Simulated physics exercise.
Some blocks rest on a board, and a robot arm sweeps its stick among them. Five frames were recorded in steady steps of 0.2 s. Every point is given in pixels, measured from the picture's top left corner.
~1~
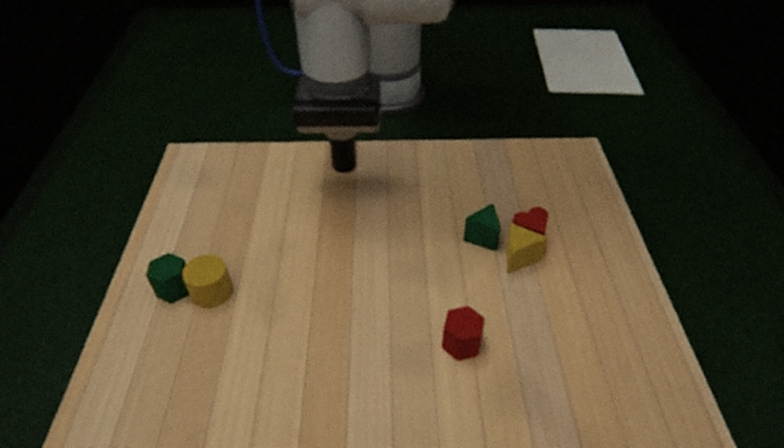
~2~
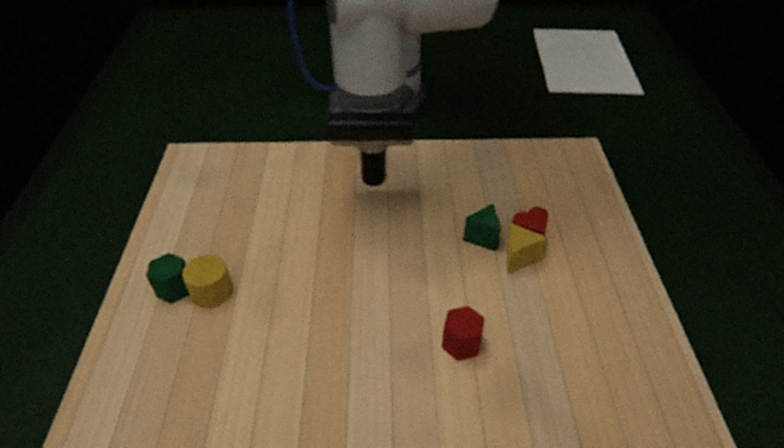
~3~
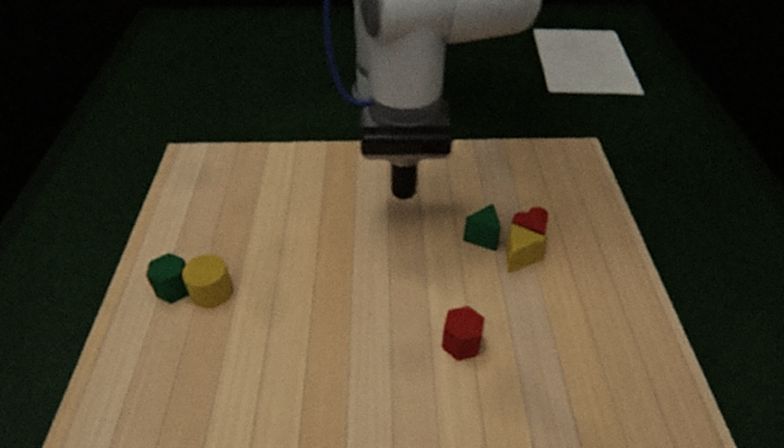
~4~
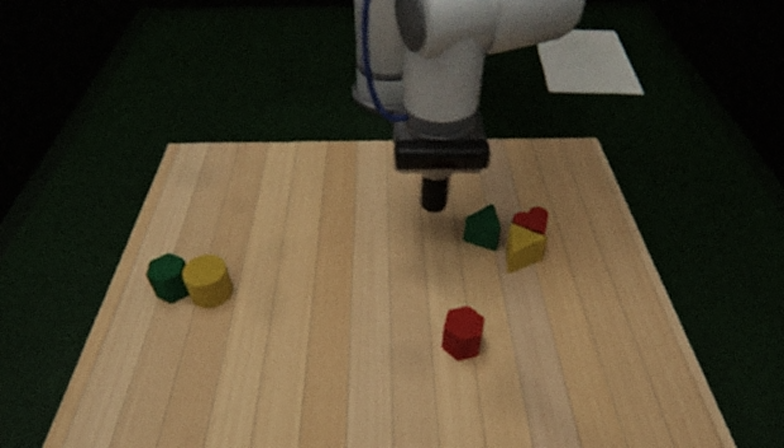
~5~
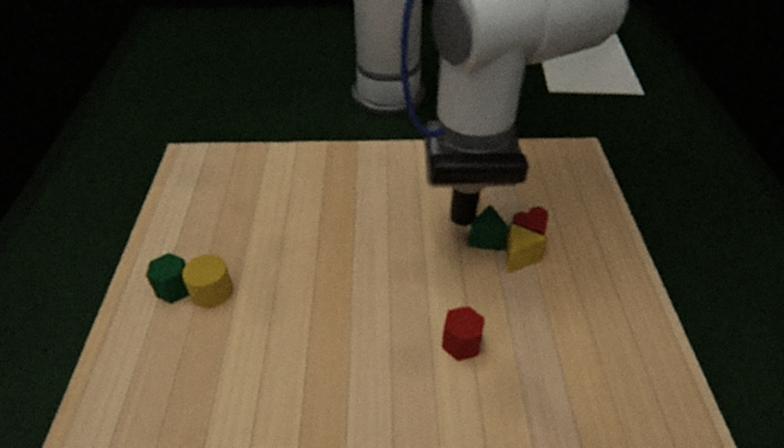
The video shows a robot arm moving its dark stick rightward and toward the viewer over a wooden board with colored blocks, then nudging the green triangular block slightly right, while the other blocks stay still.
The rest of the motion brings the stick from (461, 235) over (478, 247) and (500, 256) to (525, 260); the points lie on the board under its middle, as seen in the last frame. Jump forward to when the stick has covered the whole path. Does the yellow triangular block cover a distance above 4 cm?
In short: Yes.
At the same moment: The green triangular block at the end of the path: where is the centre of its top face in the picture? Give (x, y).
Somewhere near (555, 234).
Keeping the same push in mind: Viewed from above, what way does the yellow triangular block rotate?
Looking down: Clockwise.
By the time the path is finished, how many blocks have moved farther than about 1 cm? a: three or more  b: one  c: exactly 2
Answer: A.
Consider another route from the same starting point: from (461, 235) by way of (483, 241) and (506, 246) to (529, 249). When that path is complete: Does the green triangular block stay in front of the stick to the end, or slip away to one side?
I'd say it is still being pushed.
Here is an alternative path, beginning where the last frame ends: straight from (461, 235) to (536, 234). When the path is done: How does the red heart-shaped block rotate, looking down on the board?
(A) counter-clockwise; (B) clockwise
The one that fits is A, counter-clockwise.
What follows on the original path. Halfway along, stick (492, 236); green triangular block (519, 230), turned 45° anticlockwise; yellow triangular block (542, 243), turned 40° clockwise; red heart-shaped block (539, 216).
At the end, stick (529, 244); green triangular block (555, 234), turned 55° anticlockwise; yellow triangular block (573, 251), turned 35° clockwise; red heart-shaped block (544, 214).
